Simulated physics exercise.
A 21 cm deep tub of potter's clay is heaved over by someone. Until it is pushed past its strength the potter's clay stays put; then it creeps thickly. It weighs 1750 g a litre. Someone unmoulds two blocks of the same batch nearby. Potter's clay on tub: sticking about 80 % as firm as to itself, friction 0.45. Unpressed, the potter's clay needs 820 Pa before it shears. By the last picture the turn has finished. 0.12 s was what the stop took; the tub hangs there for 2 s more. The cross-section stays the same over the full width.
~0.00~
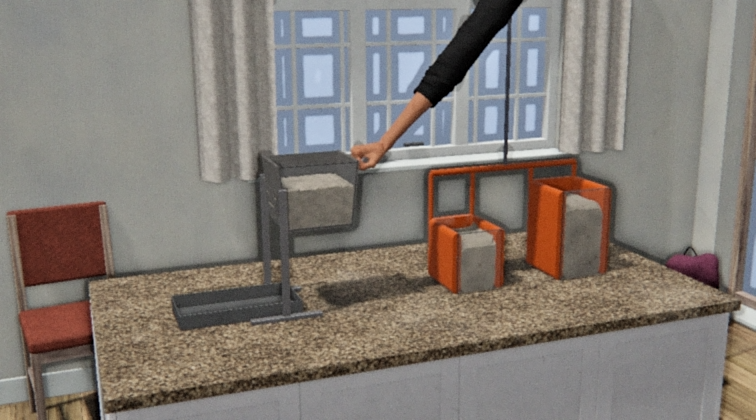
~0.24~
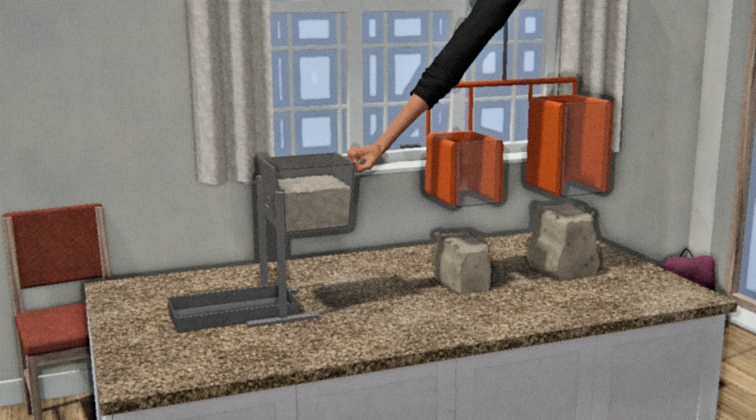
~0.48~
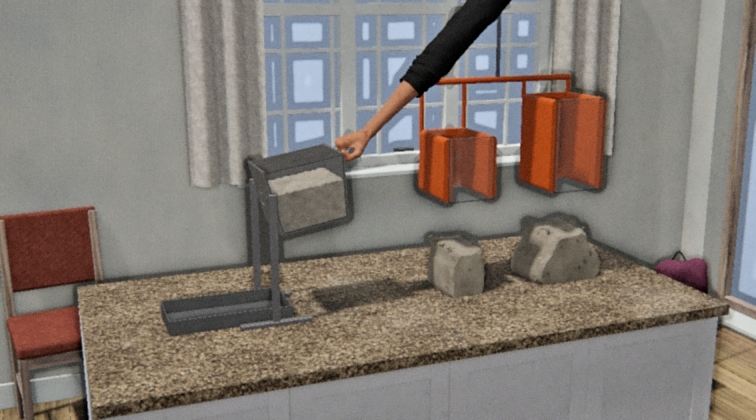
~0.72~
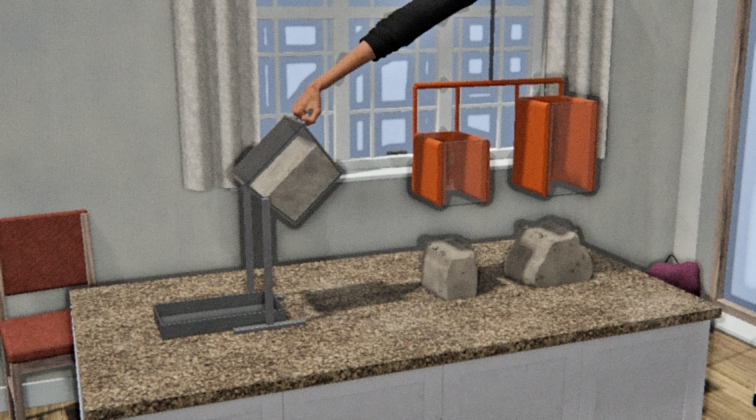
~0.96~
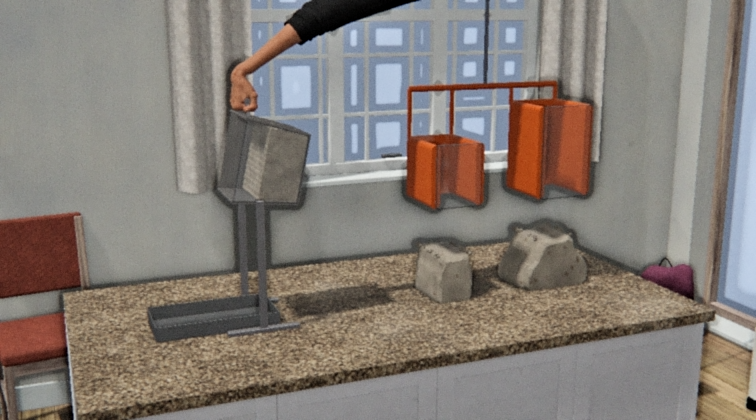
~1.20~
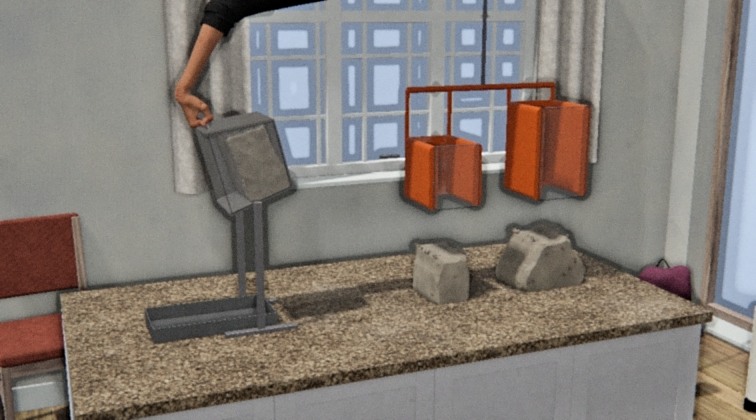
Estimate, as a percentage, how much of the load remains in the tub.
I would say about 40 per cent remains in the tub.
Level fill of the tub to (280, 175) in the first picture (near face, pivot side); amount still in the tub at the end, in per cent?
Roughly 30 per cent would still be in the tub at the end.
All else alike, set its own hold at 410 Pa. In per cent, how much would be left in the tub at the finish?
30 %.
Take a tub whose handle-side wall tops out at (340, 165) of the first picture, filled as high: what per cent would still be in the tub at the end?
I'd say around 50 percent would remain in the tub at the end.
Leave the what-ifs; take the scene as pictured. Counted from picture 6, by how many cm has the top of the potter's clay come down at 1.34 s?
About 7 cm.
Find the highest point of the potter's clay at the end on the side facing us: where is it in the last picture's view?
Looking at the last picture, I'd put it at about (250, 172).
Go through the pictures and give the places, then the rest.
Handle-side rim at (356, 161), tilt 0 degrees; top of the potter's clay at (339, 186); blocks stand 18 cm, 28 cm (left to right), in the first frame.
Handle-side rim at (353, 163), tilt 0 degrees; top of the potter's clay at (335, 188); blocks stand 18 cm, 24 cm (left to right), in the second frame.
Handle-side rim at (341, 154), tilt 9 degrees; top of the potter's clay at (339, 179); blocks stand 18 cm, 20 cm (left to right), in the third frame.
Handle-side rim at (301, 125), tilt 43 degrees; top of the potter's clay at (315, 147); blocks stand 18 cm, 19 cm (left to right), in the fourth frame.
Handle-side rim at (246, 120), tilt 78 degrees; top of the potter's clay at (274, 128); blocks stand 18 cm, 19 cm (left to right), in the fifth frame.
Handle-side rim at (207, 136), tilt 105 degrees; top of the potter's clay at (261, 128); blocks stand 18 cm, 19 cm (left to right), in the sixth frame.
After 1.34 s, the tub is at 105 degrees and holds 96 %.
After 1.51 s, the tub is at 105 degrees and holds 42 %.
After 1.68 s, the tub is at 105 degrees and holds 40 %.
After 1.85 s, the tub is at 105 degrees and holds 40 %.
After 3.20 s, at the end, the tub is at 105 degrees and holds 40 %.
